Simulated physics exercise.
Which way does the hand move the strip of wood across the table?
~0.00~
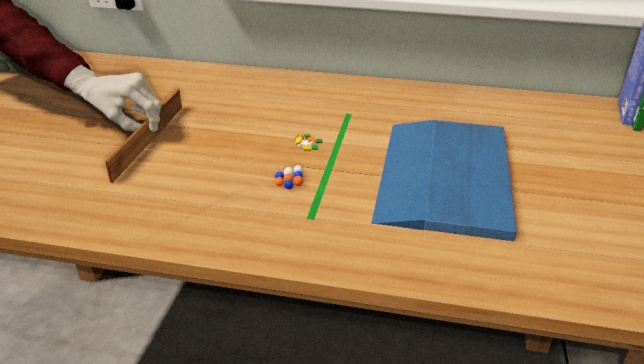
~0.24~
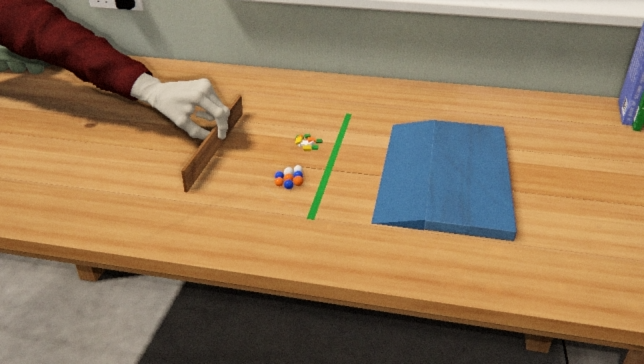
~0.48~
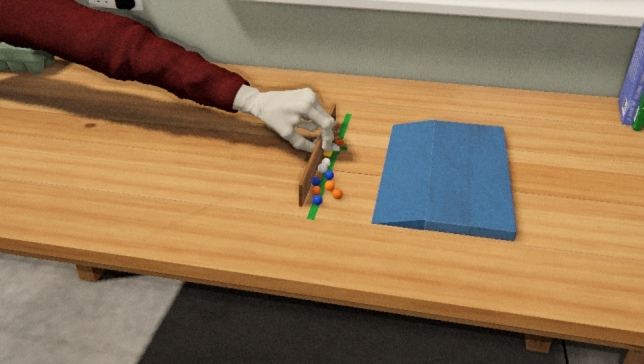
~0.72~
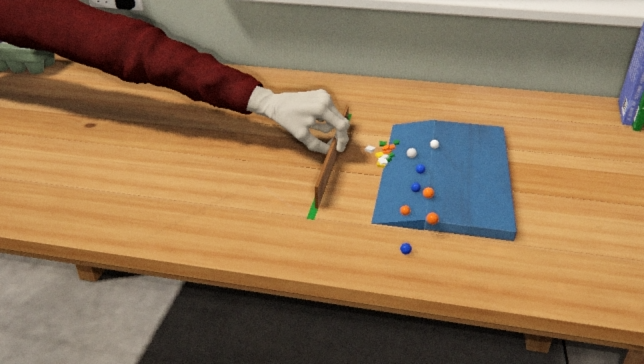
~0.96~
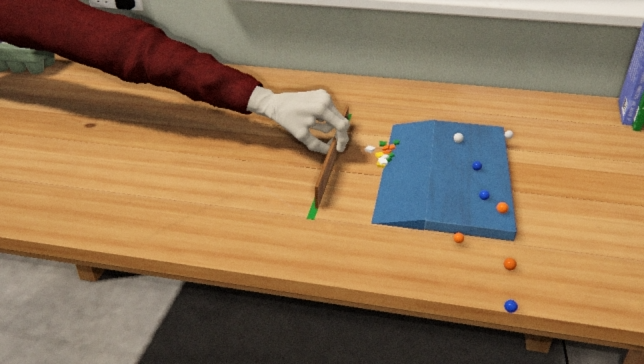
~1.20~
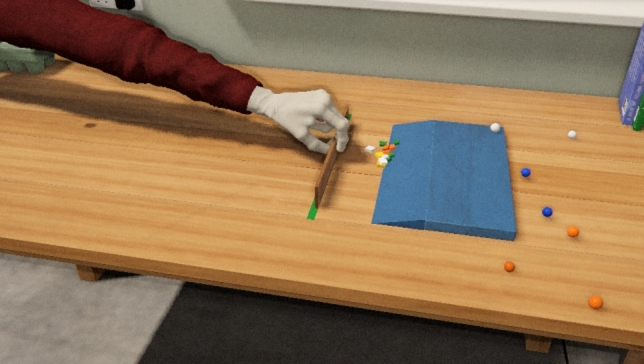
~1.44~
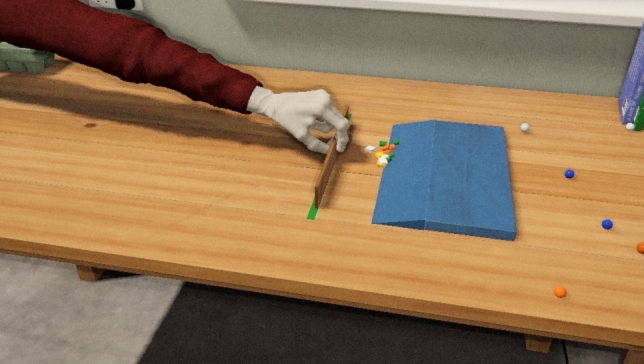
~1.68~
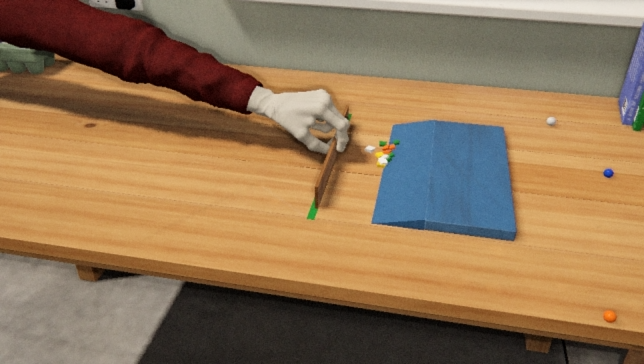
The hand moves the strip of wood to the right, stopping it at the green tape.
